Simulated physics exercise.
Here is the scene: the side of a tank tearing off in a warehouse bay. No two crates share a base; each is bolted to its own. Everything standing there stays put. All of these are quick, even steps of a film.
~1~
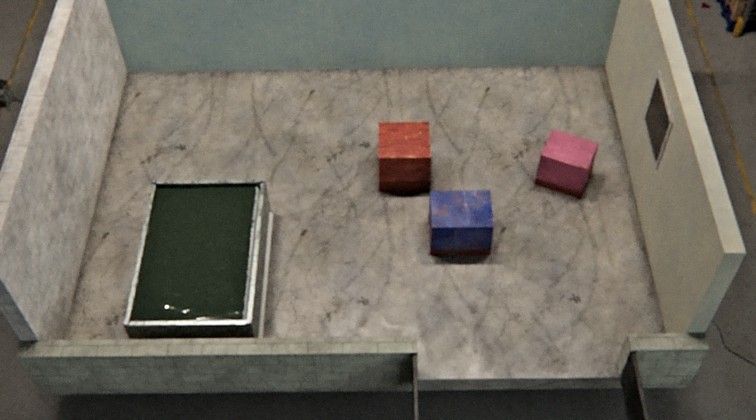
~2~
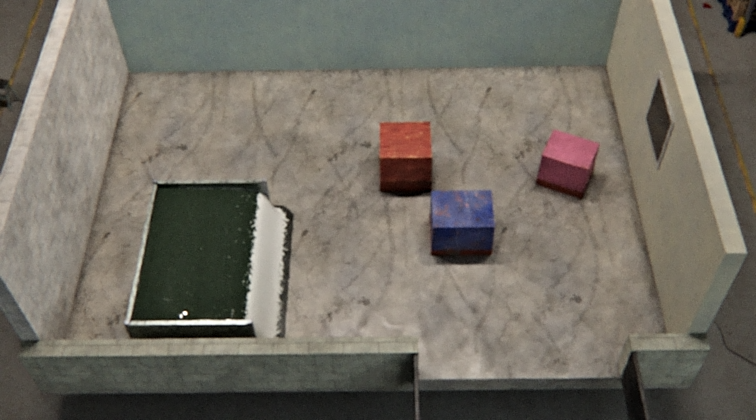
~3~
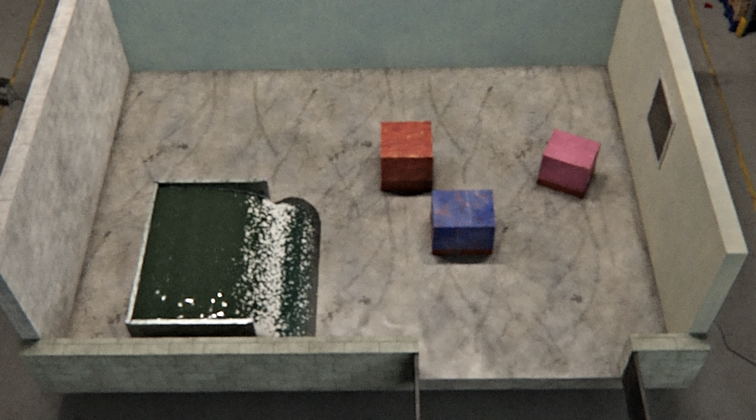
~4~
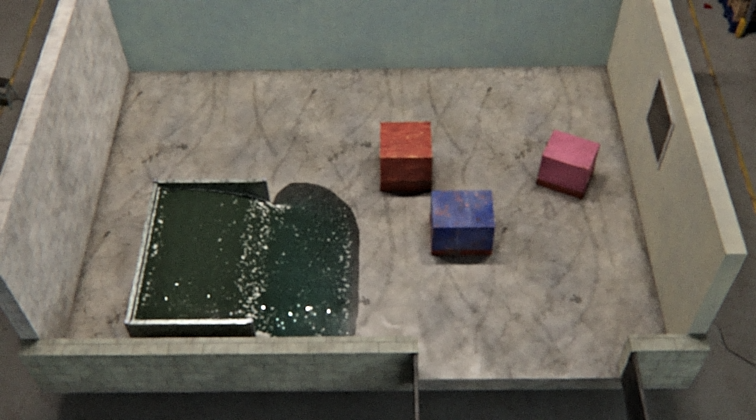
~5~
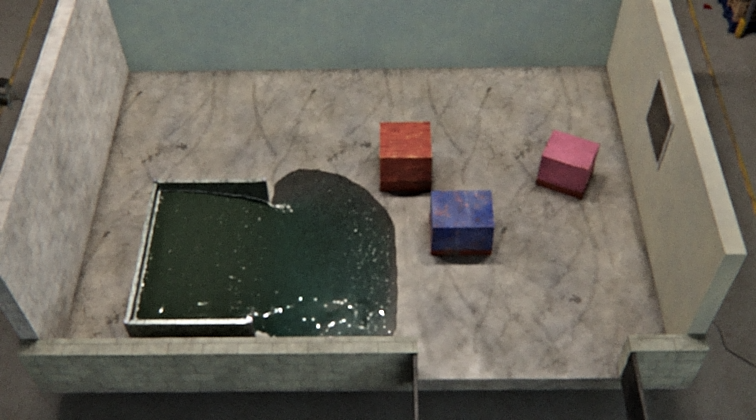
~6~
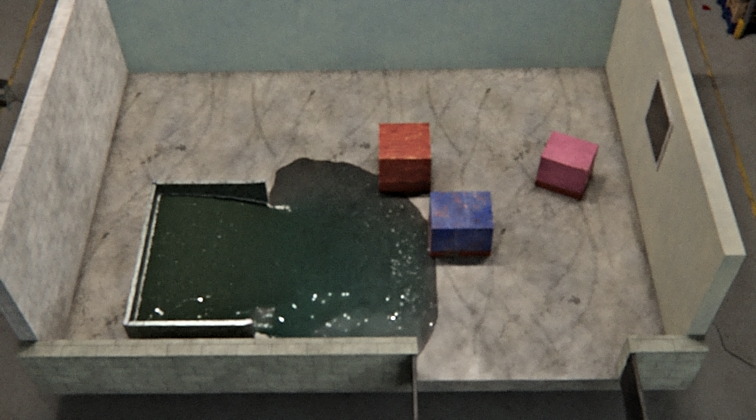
In a walled warehouse bay, the right side of a tank of dark green liquid tears away, and water pours out and spreads rightward across the floor, reaching the blue crate while the red and pink crates stand beyond.
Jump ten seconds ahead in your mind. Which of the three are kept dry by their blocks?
The pink crate ends up wet; the red crate ends up wet; the blue crate ends up wet.
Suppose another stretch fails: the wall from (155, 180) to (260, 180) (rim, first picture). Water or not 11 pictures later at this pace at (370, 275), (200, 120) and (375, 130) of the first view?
Unwetted / soaked / soaked.
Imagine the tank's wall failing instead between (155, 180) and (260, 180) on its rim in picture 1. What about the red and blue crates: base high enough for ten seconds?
My reading: Red stays untouched, blue stays untouched.
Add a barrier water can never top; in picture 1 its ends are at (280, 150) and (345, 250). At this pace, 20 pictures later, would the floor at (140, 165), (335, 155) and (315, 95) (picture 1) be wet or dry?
The first point comes out inundated, the next unwetted, the last unwetted.
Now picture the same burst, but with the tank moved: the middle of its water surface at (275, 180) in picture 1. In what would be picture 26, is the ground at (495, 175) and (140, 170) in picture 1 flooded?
The first is wetted, and then the second is not reached.
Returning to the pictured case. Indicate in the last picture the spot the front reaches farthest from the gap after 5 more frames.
I'd say near (604, 306).
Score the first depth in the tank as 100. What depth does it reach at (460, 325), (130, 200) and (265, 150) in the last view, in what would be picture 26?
First 18, next 0, last 0 in a hundred.
A moment on, water covers 30 % of the floor; the pink crate water round its plinth, the red crate water round its plinth, the blue crate water round its plinth.
Next, water covers 50 % of the floor; the pink crate water round its plinth, the red crate water round its plinth, the blue crate water round its plinth.
Then, water covers 60 % of the floor; the pink crate water round its plinth, the red crate water round its plinth, the blue crate water round its plinth.
Later, water covers 75 % of the floor; the pink crate water round its plinth, the red crate water round its plinth, the blue crate water round its plinth.
In the end, water covers 90 % of the floor; the pink crate was topped, the red crate was topped, the blue crate was topped.
